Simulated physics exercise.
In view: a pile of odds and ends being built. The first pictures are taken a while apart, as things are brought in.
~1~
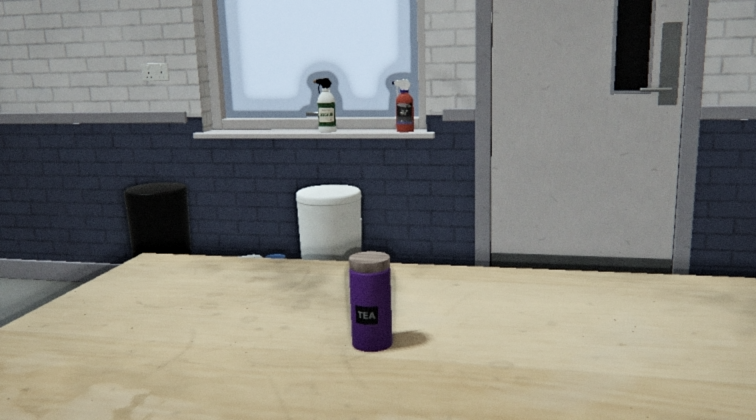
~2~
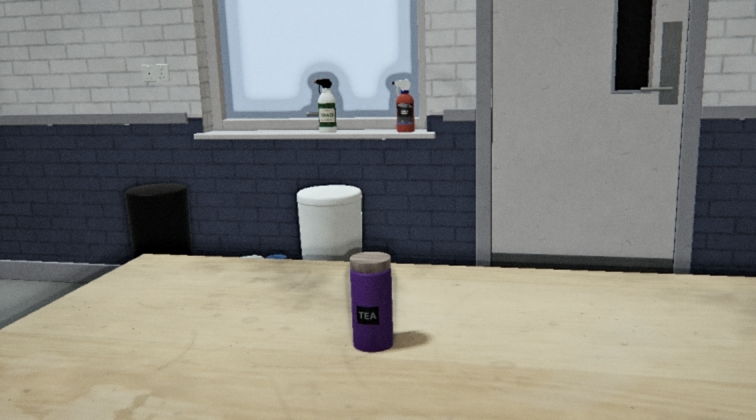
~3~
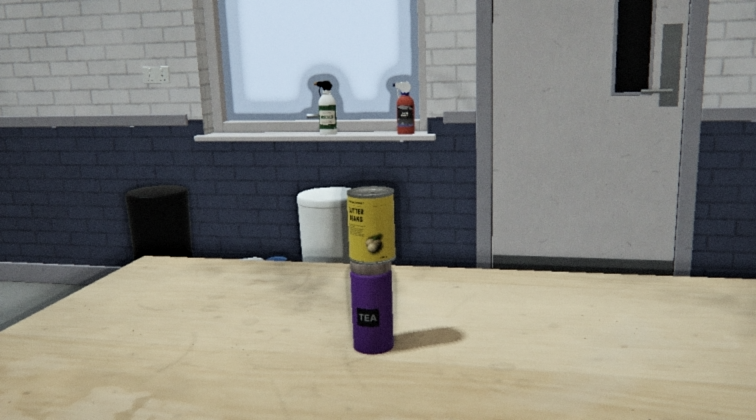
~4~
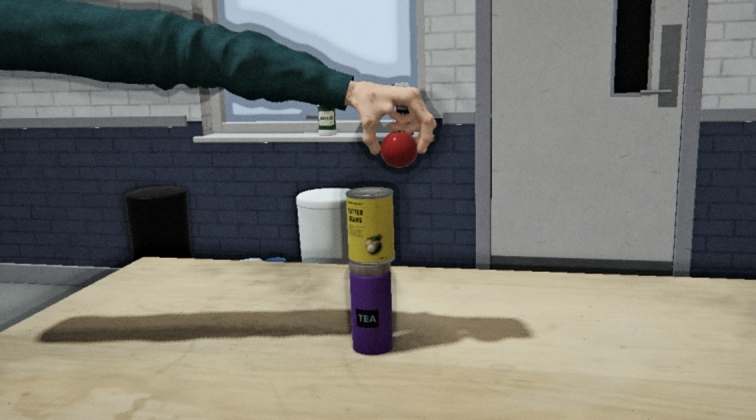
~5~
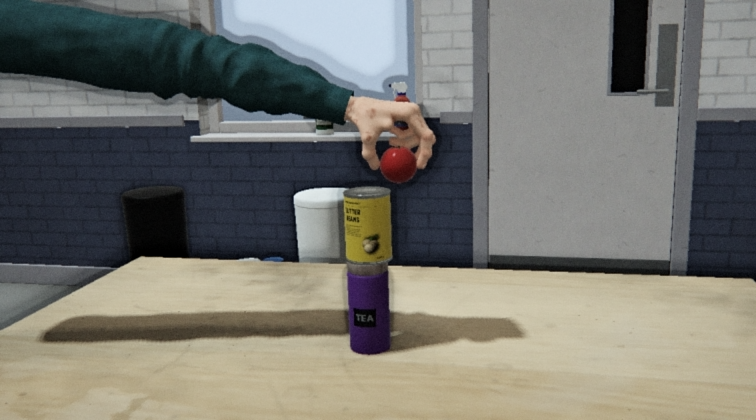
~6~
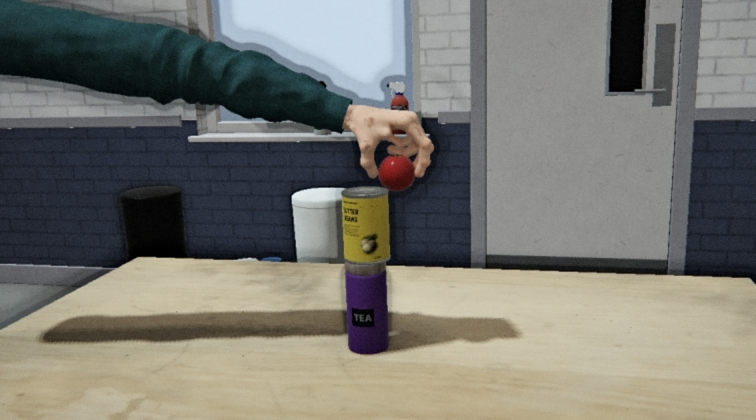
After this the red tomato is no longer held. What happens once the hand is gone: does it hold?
In the end the pile loses its balance.
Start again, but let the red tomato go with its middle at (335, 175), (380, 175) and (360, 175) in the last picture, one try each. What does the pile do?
First, it gives way; second, it keeps its balance; third, it keeps its balance.
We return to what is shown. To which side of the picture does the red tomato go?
It goes to the right.
Then, 0.30 s on from there, red tomato now fallen.
Then, 0.40 s on from there, things are still on the move.
Then, 0.60 s on from there, as before.
In the end, fallen, red tomato; the other 2 unmoved. At the end, from the last picture's camera, red tomato near (446, 334). The pile comes apart.
